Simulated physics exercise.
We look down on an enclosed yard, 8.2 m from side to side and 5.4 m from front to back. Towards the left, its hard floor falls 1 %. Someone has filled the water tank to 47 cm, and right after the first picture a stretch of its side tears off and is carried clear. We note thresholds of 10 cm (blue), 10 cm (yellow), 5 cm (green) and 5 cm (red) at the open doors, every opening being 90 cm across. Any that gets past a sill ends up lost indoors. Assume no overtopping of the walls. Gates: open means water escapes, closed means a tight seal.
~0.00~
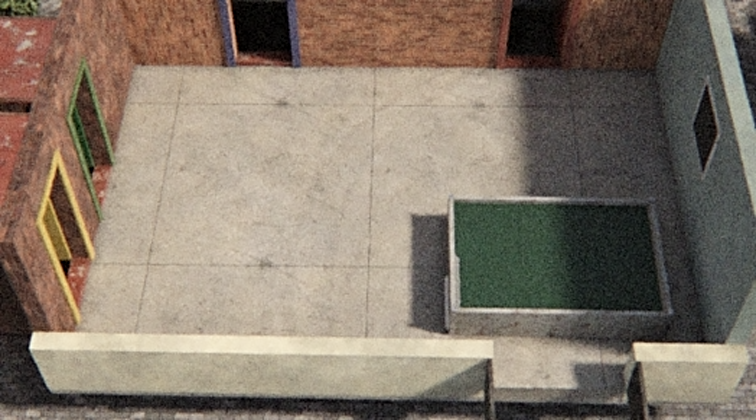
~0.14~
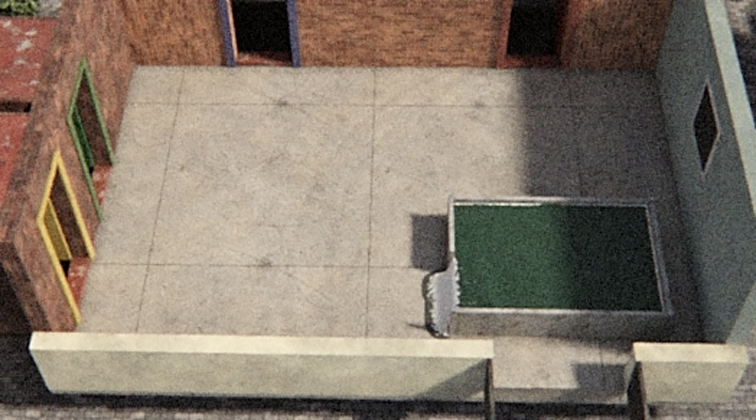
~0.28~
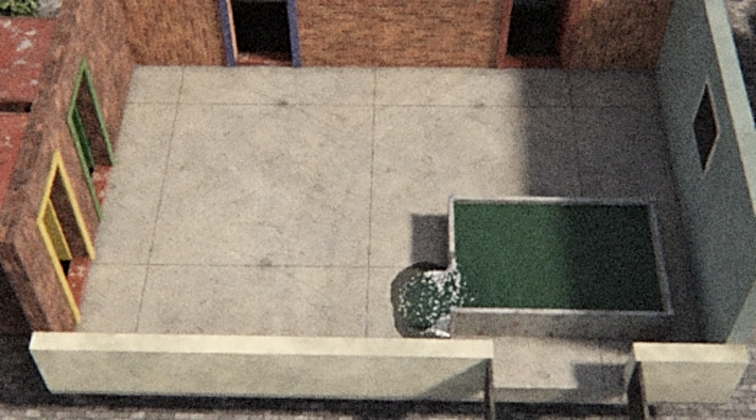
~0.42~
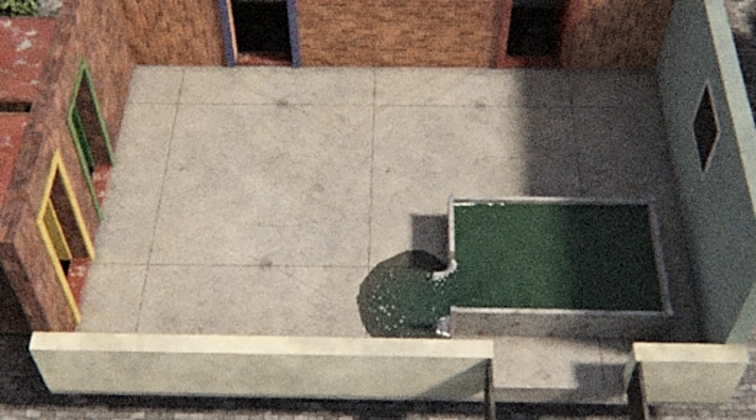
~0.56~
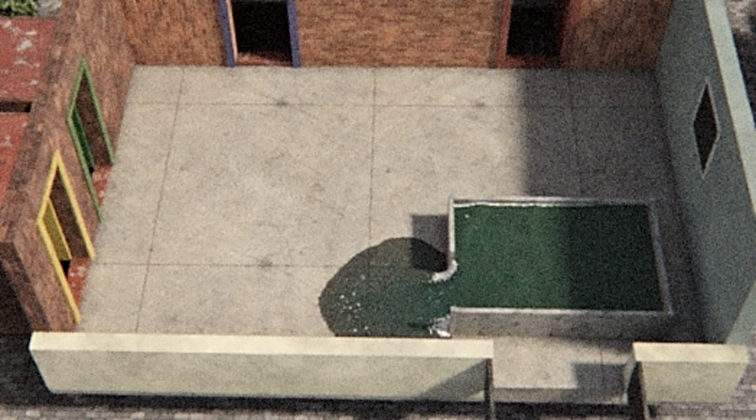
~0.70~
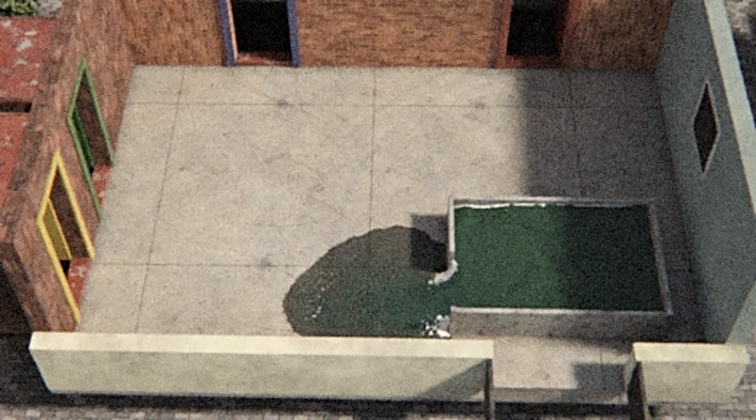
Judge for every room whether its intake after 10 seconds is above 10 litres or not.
The blue door: Intake not above; the yellow door: Intake above; the green door: Intake above; the red door: Intake not above.
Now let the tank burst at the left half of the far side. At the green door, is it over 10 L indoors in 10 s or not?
Green: Exceeds.
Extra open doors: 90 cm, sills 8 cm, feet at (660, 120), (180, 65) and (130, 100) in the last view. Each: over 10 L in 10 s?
Door 1: Lower; door 2: Higher; door 3: Higher.
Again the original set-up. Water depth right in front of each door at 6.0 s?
Centimetres: Blue 5 / yellow 15 / green 7 / red 0.
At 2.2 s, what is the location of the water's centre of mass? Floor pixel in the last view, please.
I'd put it close to (455, 288).
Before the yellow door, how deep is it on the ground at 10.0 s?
Depth: Approx. 10.0 cm.
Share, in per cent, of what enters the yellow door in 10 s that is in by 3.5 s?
It comes to about 25 per cent.
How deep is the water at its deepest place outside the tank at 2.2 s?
Some 24 cm deep.
After 1.4 s water covers 20 % of the floor and is deepest (27 cm) near (436, 309); blue door not reached, yellow door not reached, green door not reached, red door not reached.
After 2.2 s water covers 30 % of the floor and is deepest (24 cm) near (436, 309); blue door not reached, yellow door 6 cm at the sill, 0 L in, green door not reached, red door not reached.
After 3.5 s water covers 40 % of the floor and is deepest (24 cm) near (69, 364); blue door not reached, yellow door 23 cm at the sill, 45 L in, green door 11 cm at the sill, 6 L in, red door not reached.
After 6.0 s water covers 45 % of the floor and is deepest (18 cm) near (134, 73); blue door 5 cm at the sill, 0 L in, yellow door 15 cm at the sill, 140 L in, green door 7 cm at the sill, 32 L in, red door not reached.
After 10.0 s water covers 65 % of the floor and is deepest (14 cm) near (134, 73); blue door 8 cm at the sill, 0 L in, yellow door 10 cm at the sill, 184 L in, green door 7 cm at the sill, 46 L in, red door 2 cm at the sill, 0 L in.
